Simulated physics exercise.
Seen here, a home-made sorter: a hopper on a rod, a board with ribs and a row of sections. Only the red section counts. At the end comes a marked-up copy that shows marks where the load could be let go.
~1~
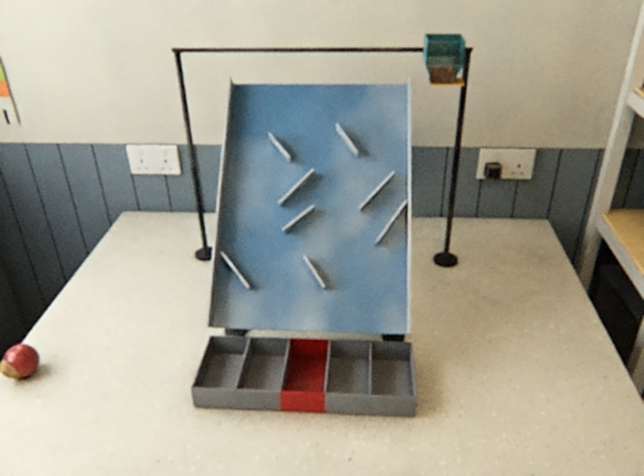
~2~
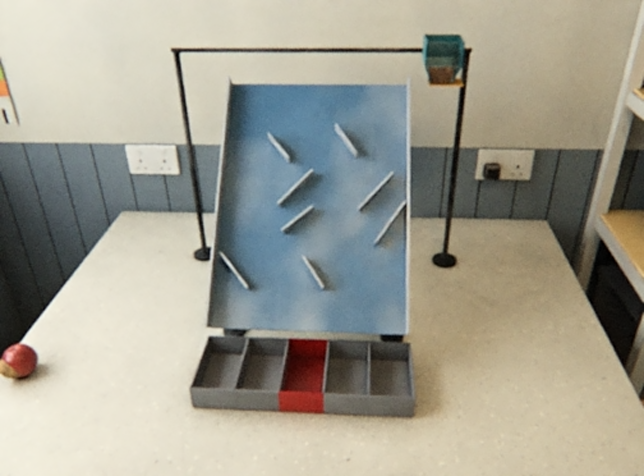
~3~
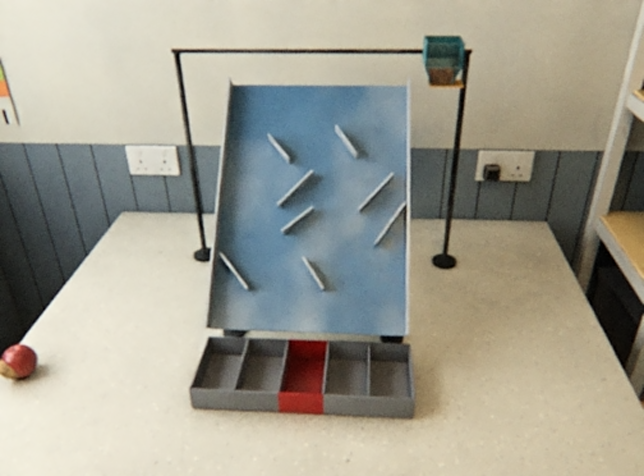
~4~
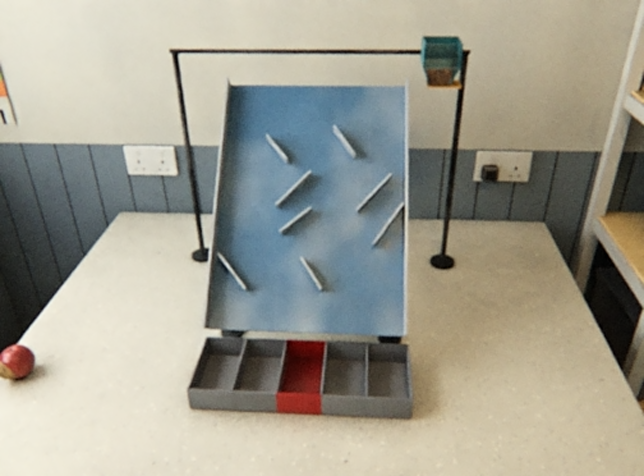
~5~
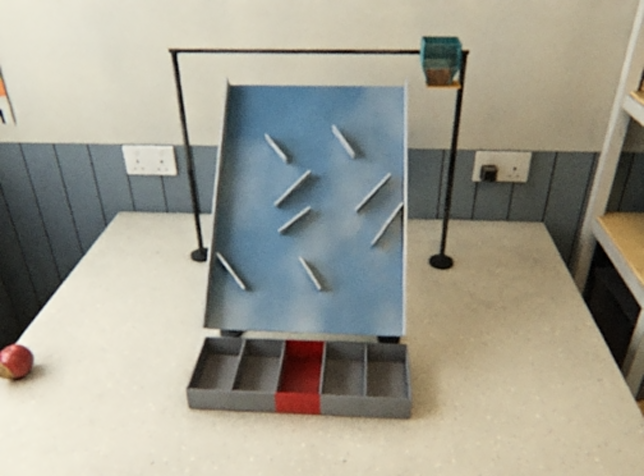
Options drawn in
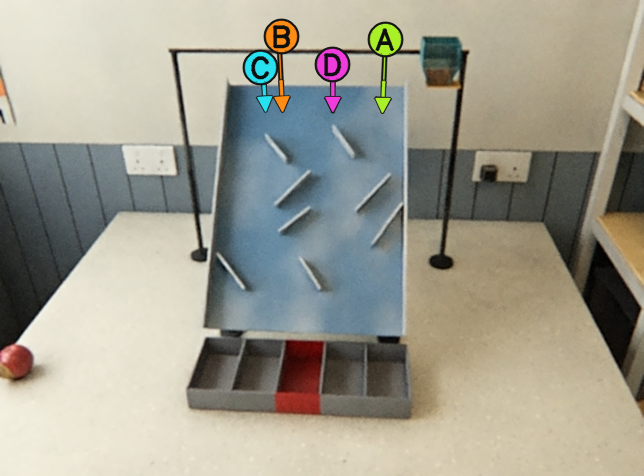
Nothing moves as a small teal hopper hangs above a ribbed blue board and sections.
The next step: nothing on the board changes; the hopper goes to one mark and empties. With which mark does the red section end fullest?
C is best.
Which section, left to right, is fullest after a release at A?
It is the fourth one.
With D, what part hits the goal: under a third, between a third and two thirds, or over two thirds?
It is under a third.
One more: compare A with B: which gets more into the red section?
Mark B.
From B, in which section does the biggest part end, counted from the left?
The second.
On the marked copy, mark A meets the board at (382, 107); mark B meets the board at (282, 106); mark C meets the board at (265, 106); mark D meets the board at (332, 106).
If A is chosen, a stray few in the red section, nearly all in other sections, a stray few outside the box.
If B is chosen, about a quarter in the red section, most in other sections.
If C is chosen, about a third in the red section, about half in other sections, a stray few outside the box.
If D is chosen, a small part in the red section, most in other sections, a small part outside the box.
